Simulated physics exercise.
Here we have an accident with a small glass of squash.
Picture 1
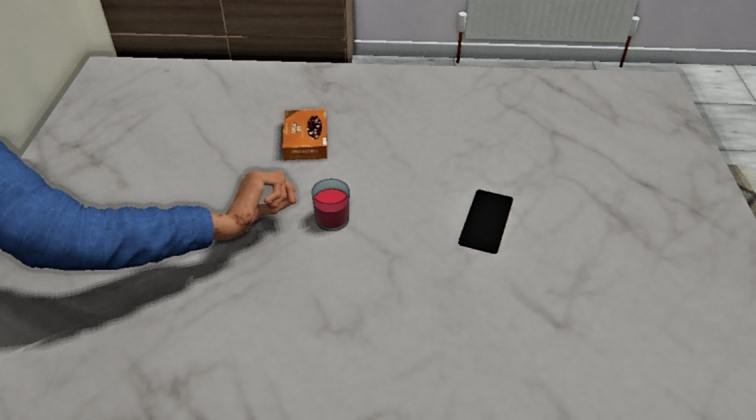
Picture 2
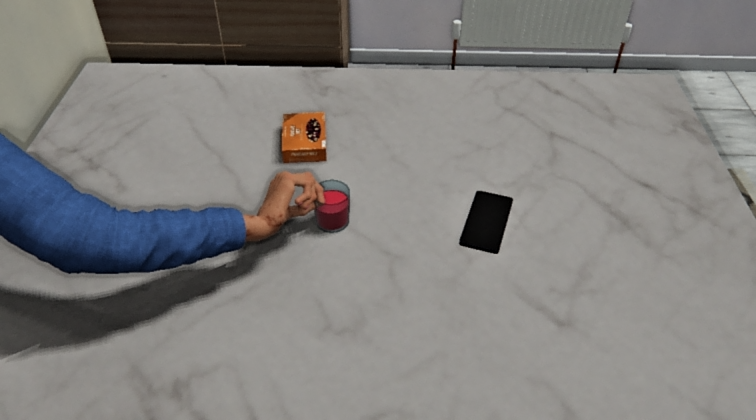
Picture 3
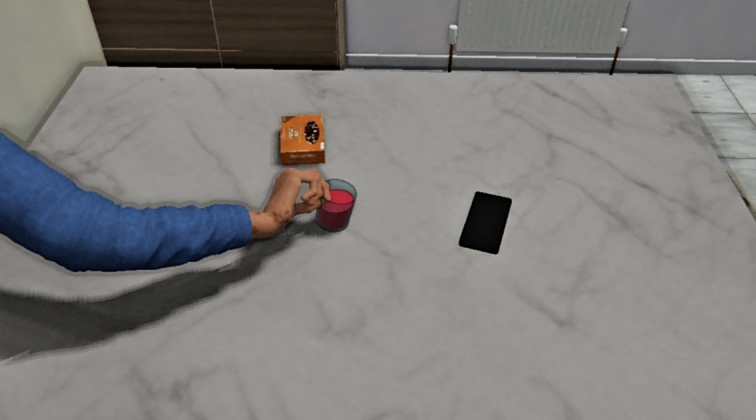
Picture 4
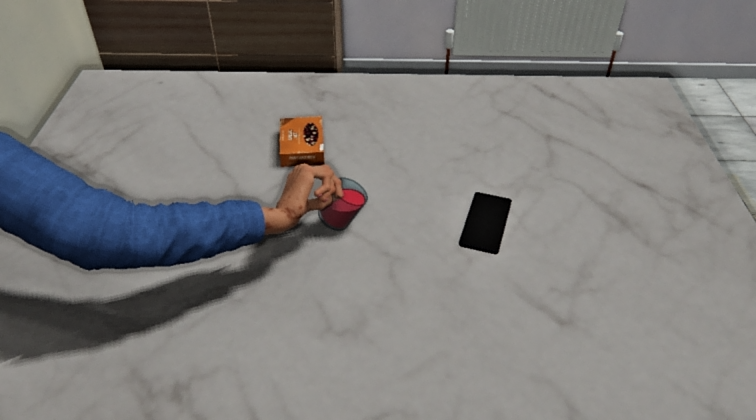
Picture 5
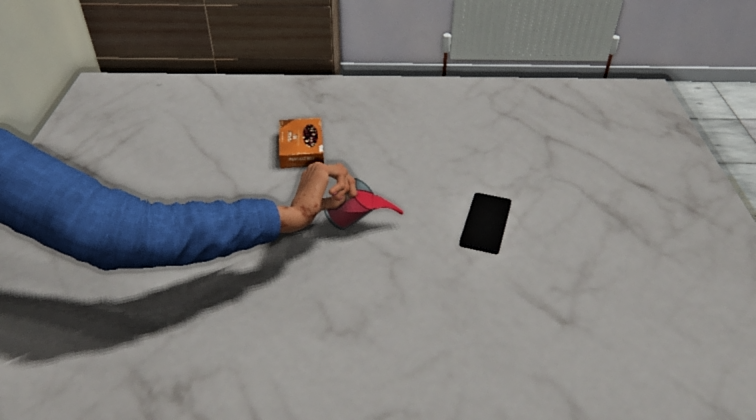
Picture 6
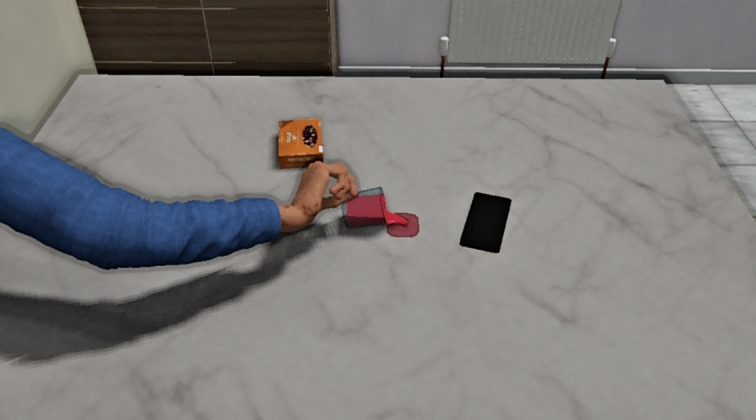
The video shows a hand in a blue sleeve pushing a small glass of red drink to the right on a marble table, tipping it onto its side as liquid pours out and starts a puddle near a black phone.
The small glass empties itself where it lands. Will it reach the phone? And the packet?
The phone gets wet and the packet stays dry.
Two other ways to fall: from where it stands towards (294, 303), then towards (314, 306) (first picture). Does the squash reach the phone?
In the first try it stays dry; in the second it escapes.
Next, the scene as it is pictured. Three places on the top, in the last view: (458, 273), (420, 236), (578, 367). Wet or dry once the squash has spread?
First reached, second reached, third dry.
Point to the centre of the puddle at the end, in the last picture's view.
At about (453, 203).
Shortly, the puddle covers about as much as a saucer; the phone is soaking at its edge; the packet is still dry.
Then, the puddle covers about as much as a plate; the phone is soaking at its edge; the packet is still dry.
At the finish, the puddle covers about as much as a plate; the phone is soaking at its edge; the packet is still dry.
